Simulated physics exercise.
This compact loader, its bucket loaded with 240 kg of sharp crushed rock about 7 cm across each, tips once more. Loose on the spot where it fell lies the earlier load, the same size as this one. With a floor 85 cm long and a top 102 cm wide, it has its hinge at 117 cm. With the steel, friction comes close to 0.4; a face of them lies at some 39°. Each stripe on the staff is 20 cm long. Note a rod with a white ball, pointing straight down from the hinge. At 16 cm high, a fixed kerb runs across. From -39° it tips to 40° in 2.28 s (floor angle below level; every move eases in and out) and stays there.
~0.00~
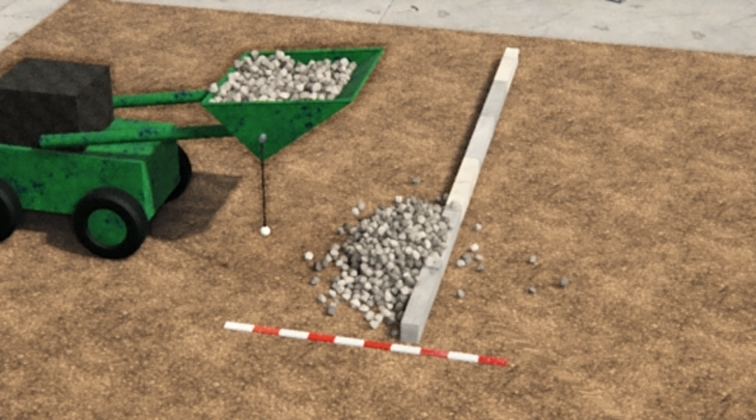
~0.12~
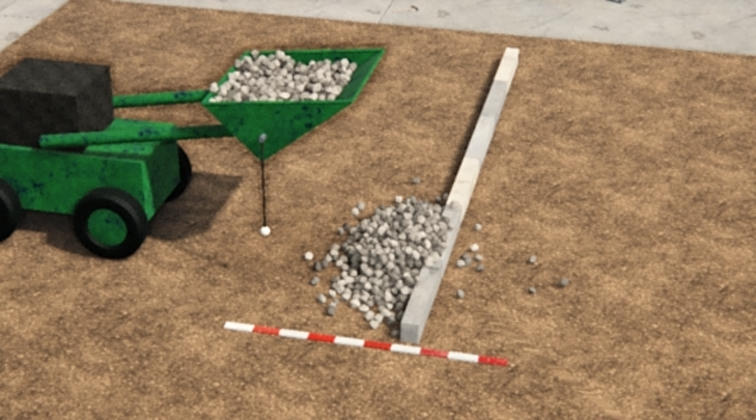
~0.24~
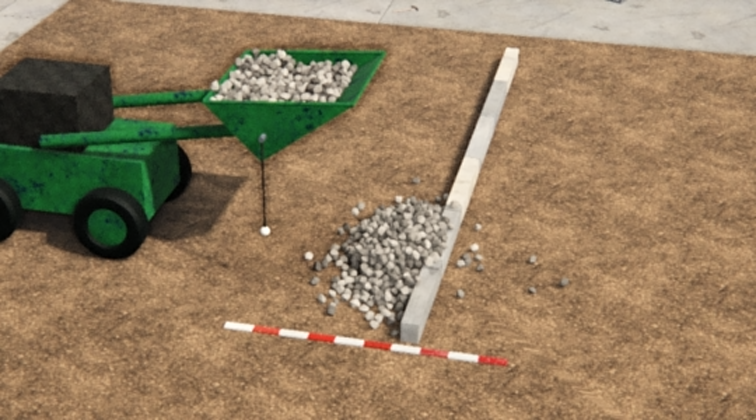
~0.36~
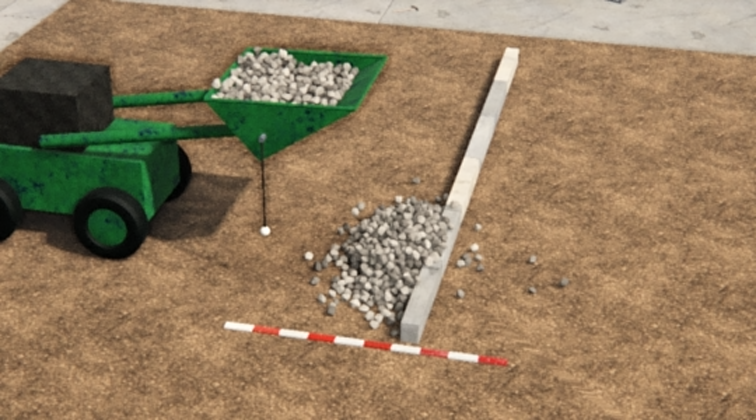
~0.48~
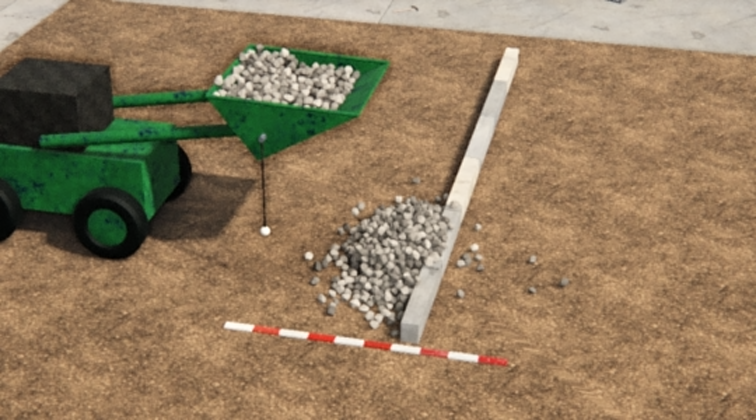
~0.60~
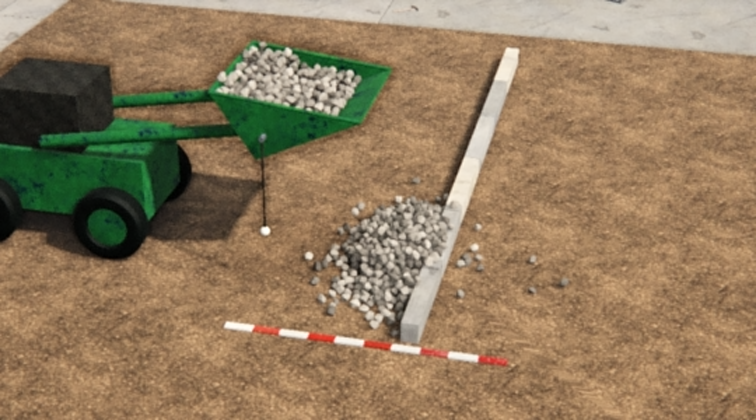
The video shows a green loader holding a bucket of pale stones beside a loose stone pile against a kerb. The bucket's front edge tilts slightly downward while the loader stays in place, and the pile on the ground remains still.
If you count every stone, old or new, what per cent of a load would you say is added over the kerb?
I would say about 2 per cent.
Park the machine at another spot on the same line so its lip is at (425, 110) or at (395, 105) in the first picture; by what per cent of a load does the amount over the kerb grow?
The first would add some 85 per cent and the second some 40 per cent.
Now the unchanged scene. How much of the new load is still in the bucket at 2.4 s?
Close to 25 in a hundred.
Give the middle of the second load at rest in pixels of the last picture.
Middle: Approx. (375, 239) px.
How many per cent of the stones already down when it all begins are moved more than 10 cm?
5 per cent.
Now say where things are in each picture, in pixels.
In the first frame, the bucket is at -39°, its lip at (352, 101); the top of the load is at (280, 65). The earlier load is highest near (414, 231), 26 cm above ground level, 98 % on this side of the kerb, 2 % over the kerb.
In the second frame, the bucket is at -38°, its lip at (352, 102); the top of the load is at (273, 63); the stones move at 0.0 m/s on average.
In the third frame, the bucket is at -37°, its lip at (354, 105); the top of the load is at (268, 63); the stones move at 0.1 m/s on average.
The fourth frame shows lip at (356, 109), floor tilted -34°, highest stones at (265, 61); the stones move at 0.1 m/s on average.
In the fifth frame, the bucket is at -30°, its lip at (358, 116); the top of the load is at (257, 56); the stones move at 0.1 m/s on average.
The sixth frame shows lip at (360, 123), floor tilted -25°, highest stones at (256, 55); the stones move at 0.1 m/s on average.
After 1.7 s the floor is at 28°; in per cent of one load, 99 in the bucket, 99 on this side of the kerb, 2 over the kerb; the foremost stones are at (498, 270).
After 2.4 s the floor is at 40°; in per cent of one load, 25 in the bucket, 173 on this side of the kerb, 2 over the kerb; the foremost stones are at (498, 270).
After 2.7 s the floor is at 40°; in per cent of one load, 0 in the bucket, 197 on this side of the kerb, 3 over the kerb; the foremost stones are at (505, 269).
After 5.2 s the floor is at 40°; in per cent of one load, 0 in the bucket, 196 on this side of the kerb, 4 over the kerb; the foremost stones are at (511, 274). Net gain over the kerb, 2.
